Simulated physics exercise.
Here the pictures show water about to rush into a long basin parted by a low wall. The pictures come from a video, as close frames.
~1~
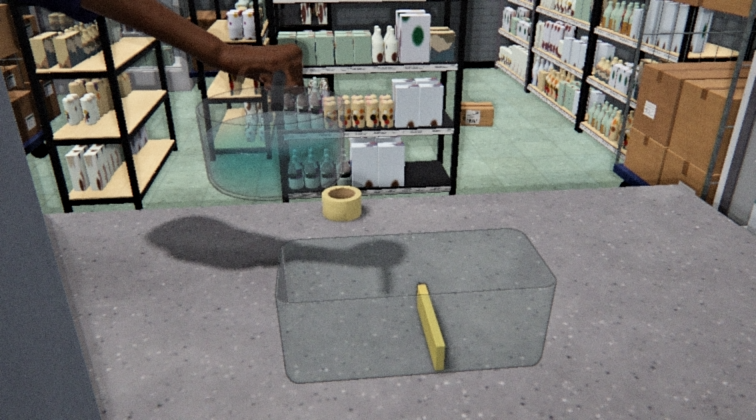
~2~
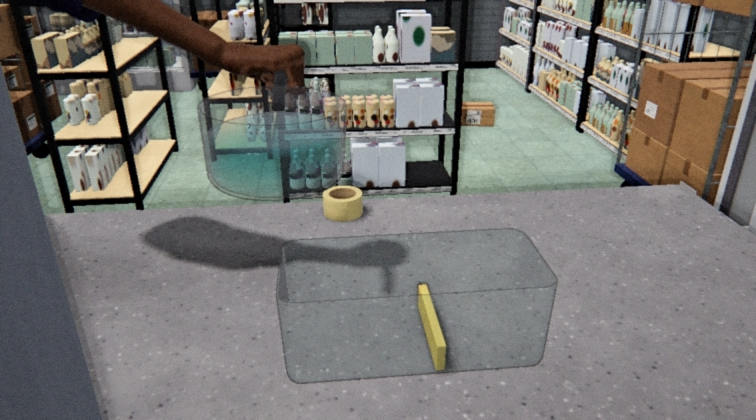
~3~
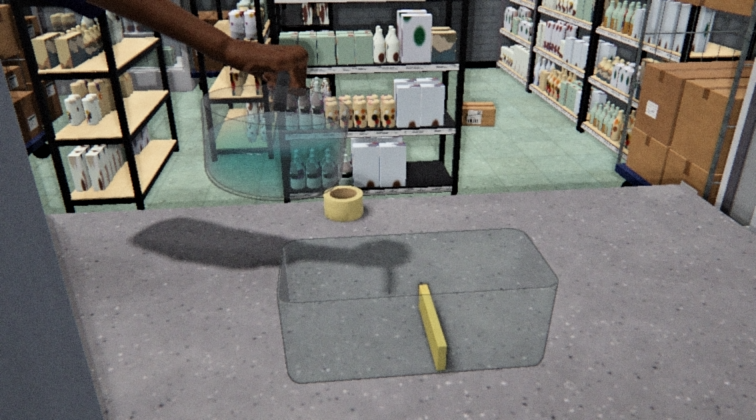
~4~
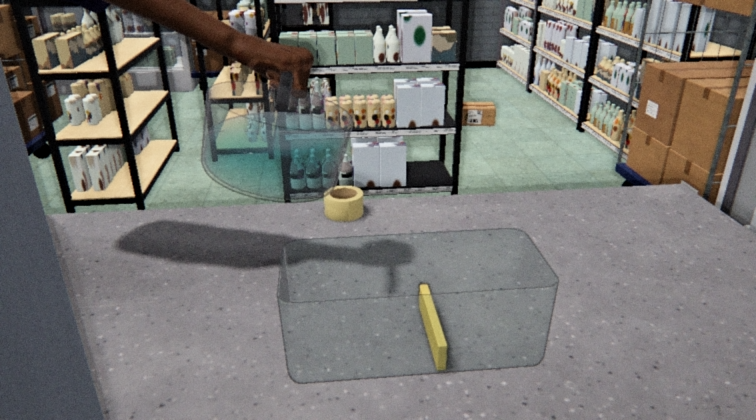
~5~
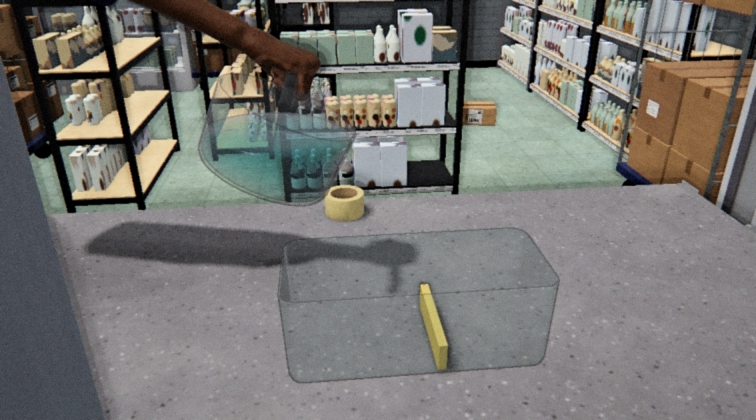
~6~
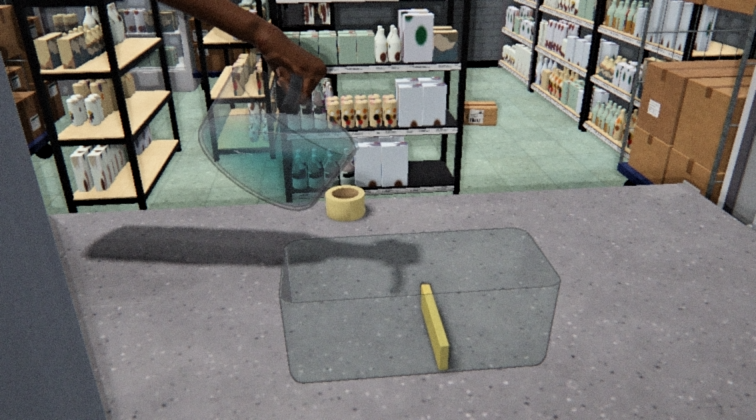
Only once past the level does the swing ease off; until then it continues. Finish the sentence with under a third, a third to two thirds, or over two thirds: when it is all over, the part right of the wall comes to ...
When it is all over, the part right of the wall comes to under a third.
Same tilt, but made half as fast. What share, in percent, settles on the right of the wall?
10 per cent or thereabouts.
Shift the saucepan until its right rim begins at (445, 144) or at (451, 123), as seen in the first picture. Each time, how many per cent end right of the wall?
Roughly 55 % the first time and roughly 60 % the second.
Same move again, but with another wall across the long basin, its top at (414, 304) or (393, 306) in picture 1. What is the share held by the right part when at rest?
First try close to 10 percent, second try close to 35 percent.
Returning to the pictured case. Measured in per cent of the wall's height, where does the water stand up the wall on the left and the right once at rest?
The left comes to 60 % and the right to 30 %.
A moment on, the saucepan is tipped right over and 22 per cent is still to pour, 25 is left of the wall and 0 right of it.
Next, the saucepan is tipped right over and 3 per cent is still to pour, 73 is left of the wall and 4 right of it.
Then the saucepan is tipped right over and 0 per cent is still to pour, 71 is left of the wall and 19 right of it.
Later the saucepan is tipped right over and 0 per cent is still to pour, 70 is left of the wall and 20 right of it.
In the end 69 per cent lies left of the wall, 21 right of it and 10 outside.
